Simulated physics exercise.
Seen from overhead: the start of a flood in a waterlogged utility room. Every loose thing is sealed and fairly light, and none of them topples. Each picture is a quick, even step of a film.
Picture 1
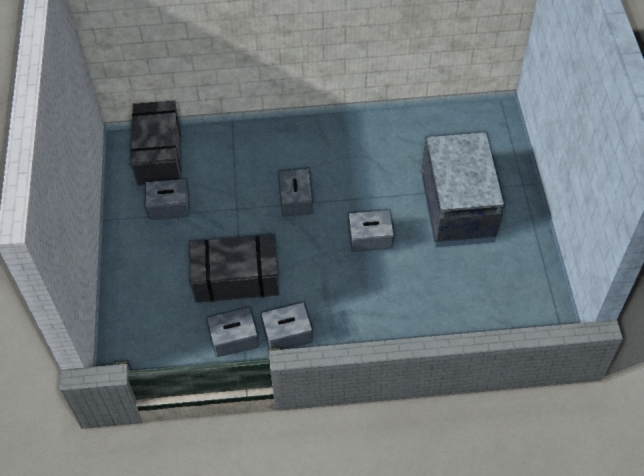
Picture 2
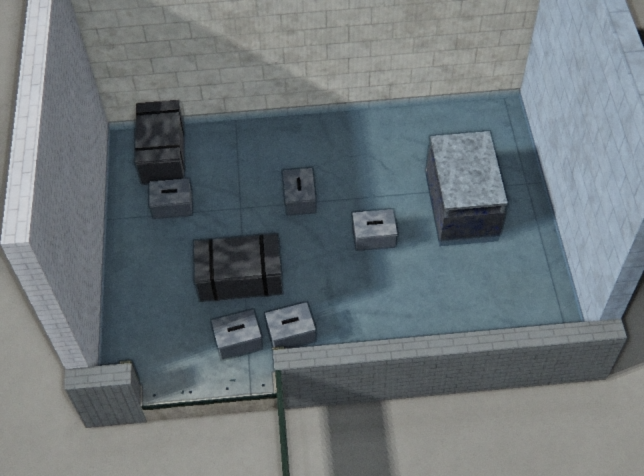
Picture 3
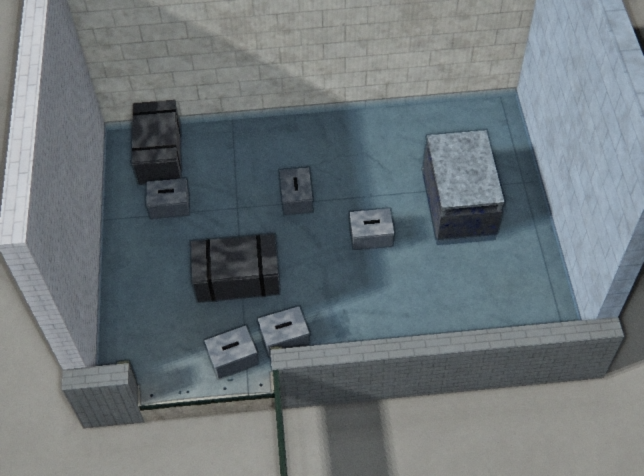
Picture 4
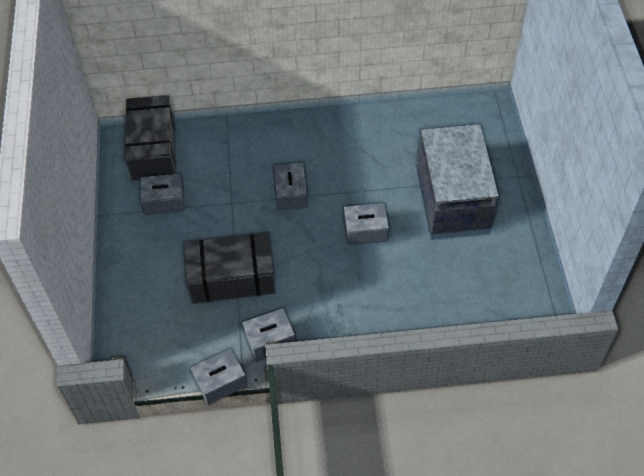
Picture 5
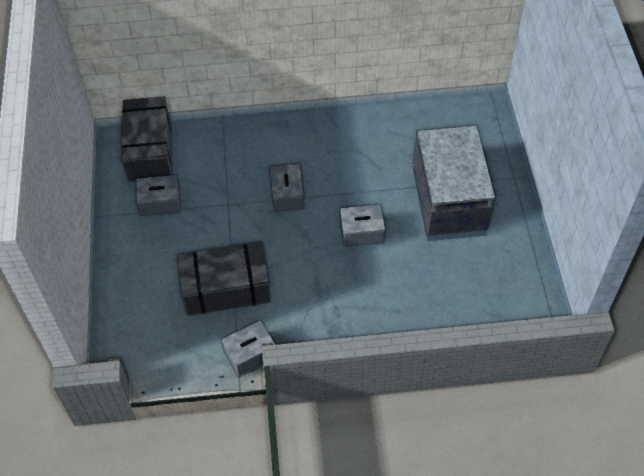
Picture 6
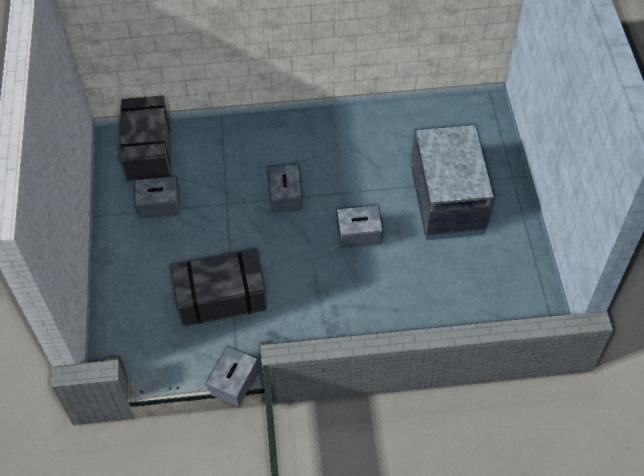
A green-edged gate swings outward at the front left of a flooded, brick-walled room, seen from above by a slightly swaying camera. Small grey boxes and dark, black-strapped trunks sit in the blue-grey water, with a large mottled grey block at right. One box near the gateway slides into the gap and disappears, another follows, turning into the opening, and the nearer trunk drifts slightly forward while the rest stay put.
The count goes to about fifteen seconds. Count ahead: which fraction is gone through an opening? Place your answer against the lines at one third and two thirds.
It sits at or past the two-thirds line.
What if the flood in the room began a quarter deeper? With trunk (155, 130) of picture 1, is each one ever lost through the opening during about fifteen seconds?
Held back.
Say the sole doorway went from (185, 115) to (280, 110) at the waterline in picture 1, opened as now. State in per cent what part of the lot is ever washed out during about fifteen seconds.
Around 40 in a hundred.
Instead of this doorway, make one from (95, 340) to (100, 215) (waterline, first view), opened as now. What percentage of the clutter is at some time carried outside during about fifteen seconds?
Around 90 per cent.
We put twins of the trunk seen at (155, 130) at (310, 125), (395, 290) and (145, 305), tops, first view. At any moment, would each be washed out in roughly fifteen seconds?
The three, in sequence: Remains behind, departs and departs.
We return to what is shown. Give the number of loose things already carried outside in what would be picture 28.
Total: 4.
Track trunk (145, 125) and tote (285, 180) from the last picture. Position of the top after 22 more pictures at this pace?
Approximately (125, 183) for the first and (203, 310) for the second.
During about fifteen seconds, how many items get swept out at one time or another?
6.
A moment on, 2 of 7 are out; 5 afloat.
Next, 3 of 7 are out; 4 afloat.
Later, 4 of 7 are out; 3 afloat.
In the end, 6 of 7 are out; 1 afloat.
